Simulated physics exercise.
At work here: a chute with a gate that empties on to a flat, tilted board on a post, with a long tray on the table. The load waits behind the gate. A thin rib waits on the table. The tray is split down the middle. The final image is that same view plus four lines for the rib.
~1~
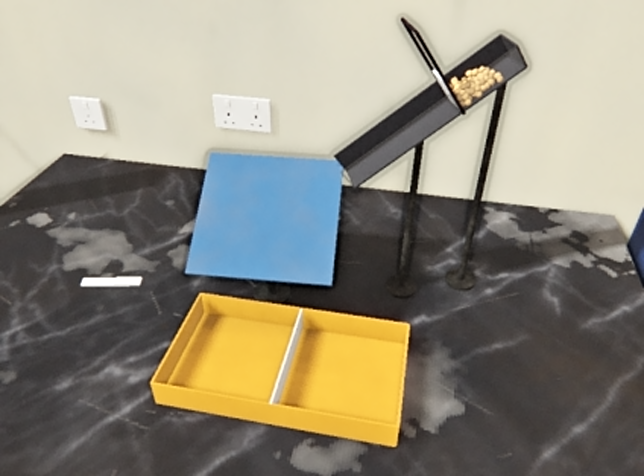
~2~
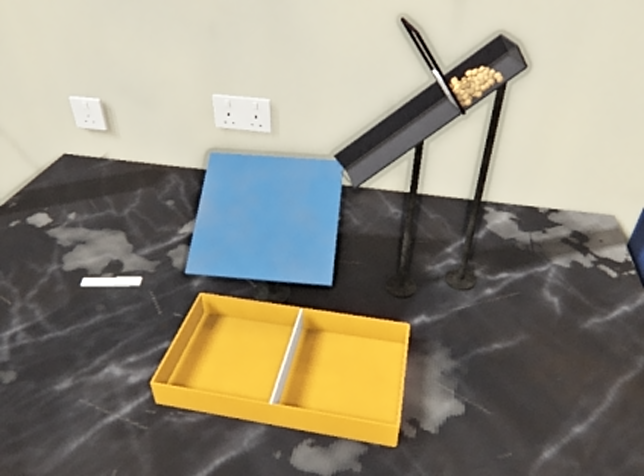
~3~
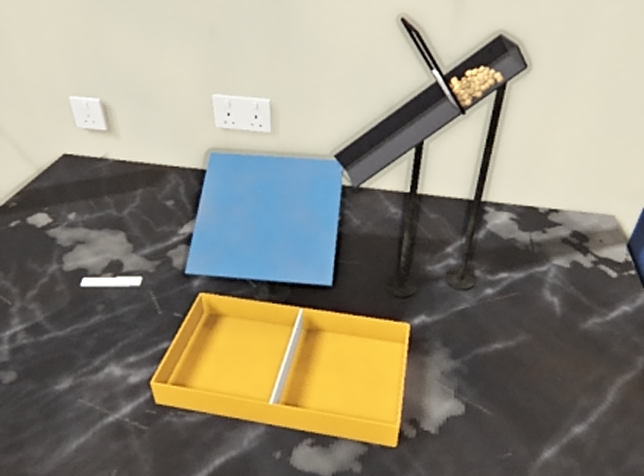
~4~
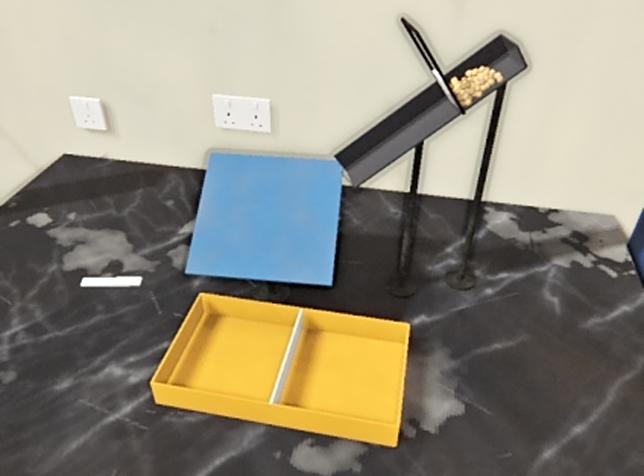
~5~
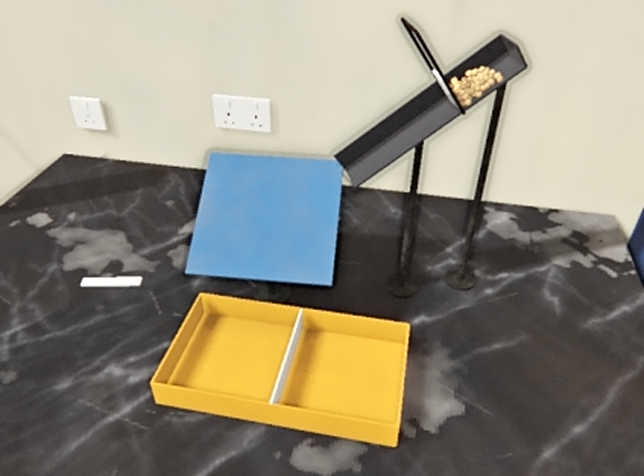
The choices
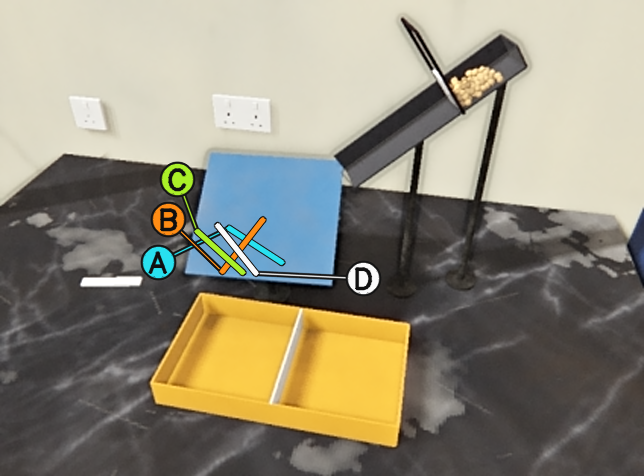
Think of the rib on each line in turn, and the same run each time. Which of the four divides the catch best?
Best: A.
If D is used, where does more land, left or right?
The left half.
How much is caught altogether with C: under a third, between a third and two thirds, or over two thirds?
It is over two thirds.
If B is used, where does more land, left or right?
More lands on the left.
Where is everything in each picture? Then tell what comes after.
In the first frame, load behind the gate near (468, 85), dried chickpeas; lip of the chute near (351, 180), sloping fairly steeply.
In the second frame, middle of the board near (267, 215), tilted fairly steeply; middle of its low edge near (258, 279); of its high edge near (276, 156).
In the third frame, front corners of the tray near (151, 383) and (398, 427); front end of its middle wall near (270, 404); gate still shut near (441, 80).
In the fourth frame, middle of the load near (468, 85); lip near (351, 180).
In the fifth frame, middle of the load near (468, 85); lip near (351, 180).
On the marked copy, line A from (228, 228) to (281, 262); line B from (262, 219) to (222, 271); line C from (197, 231) to (242, 272); line D from (217, 225) to (256, 273).
With A, of what is caught, close to half in the left half, close to half in the right.
With B, of what is caught, all but a few in the left half, a small share in the right.
With C, of what is caught, all but a few in the left half, a small share in the right.
With D, of what is caught, the bulk in the left half, a small share in the right.
